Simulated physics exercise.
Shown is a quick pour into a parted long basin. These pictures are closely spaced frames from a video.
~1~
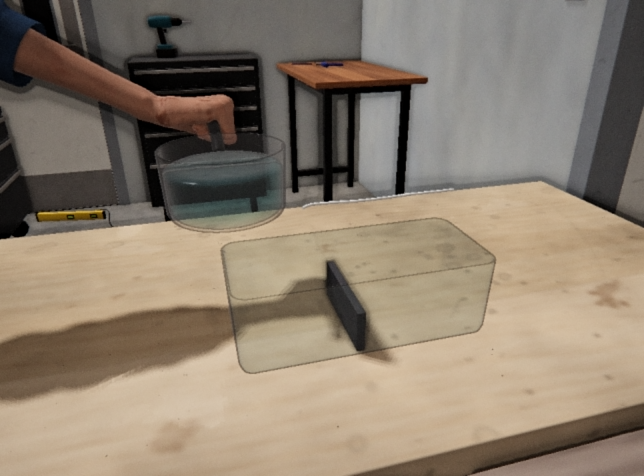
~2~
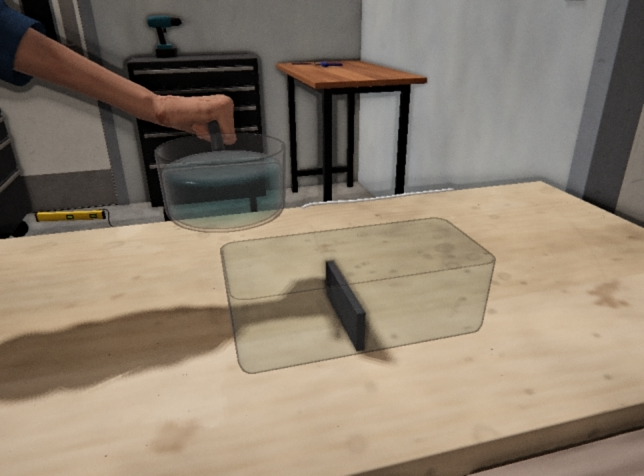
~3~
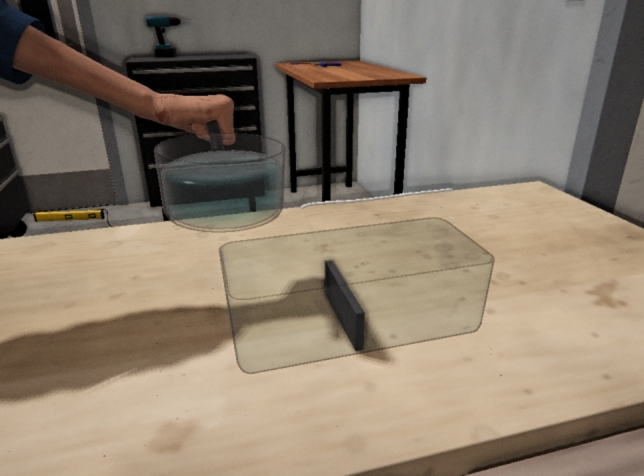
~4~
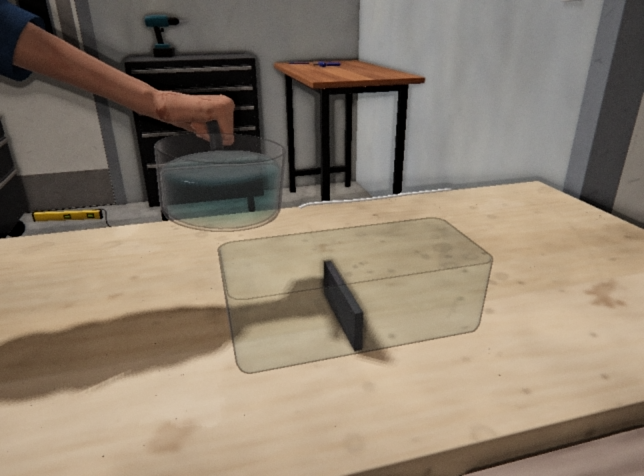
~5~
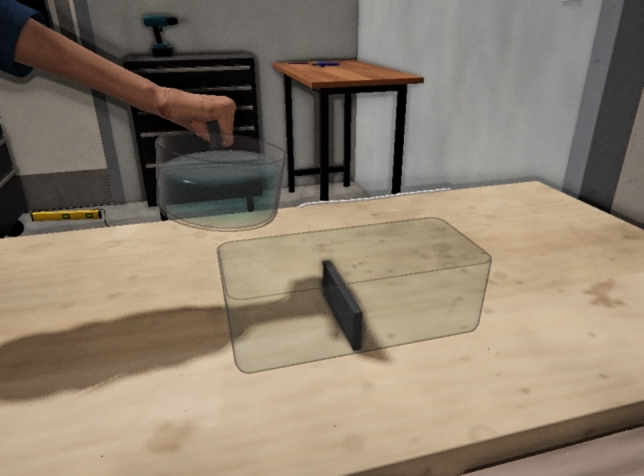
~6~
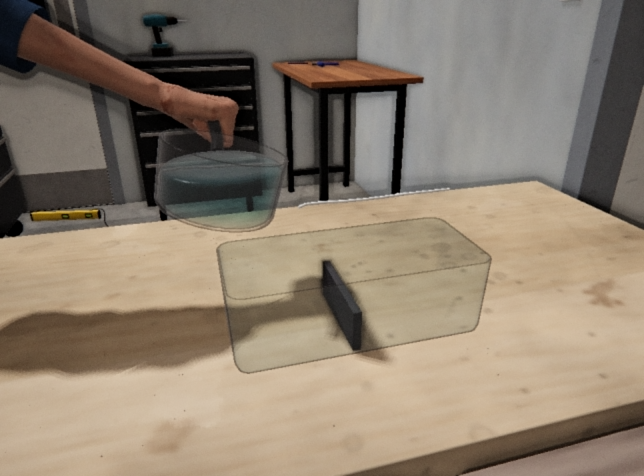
A hand holding a clear round container of bluish liquid above a wooden table, slowly tilting it beside a divided long basin.
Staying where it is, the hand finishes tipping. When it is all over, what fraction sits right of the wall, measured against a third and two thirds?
The share right of the wall fails to reach one third.
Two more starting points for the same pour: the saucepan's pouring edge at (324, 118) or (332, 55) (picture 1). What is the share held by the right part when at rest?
The first gives 80 %, the second 95 %.
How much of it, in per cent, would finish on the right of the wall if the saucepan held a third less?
Roughly 0 in a hundred.
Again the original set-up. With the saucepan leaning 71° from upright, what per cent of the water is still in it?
It still holds around 60 per cent there.
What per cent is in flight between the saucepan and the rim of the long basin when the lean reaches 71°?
Around 30 in a hundred.
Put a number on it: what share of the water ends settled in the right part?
That works out to roughly 15 percent.
A moment on, the saucepan is tipped part way and 60 per cent is still to pour, 10 is left of the wall and 1 right of it.
Next, the saucepan is tipped right over and 13 per cent is still to pour, 64 is left of the wall and 15 right of it.
Then the saucepan is tipped right over and 1 per cent is still to pour, 82 is left of the wall and 15 right of it.
Later the saucepan is tipped right over and 0 per cent is still to pour, 84 is left of the wall and 15 right of it.
Finally, 84 per cent lies left of the wall, 15 right of it and 1 outside.
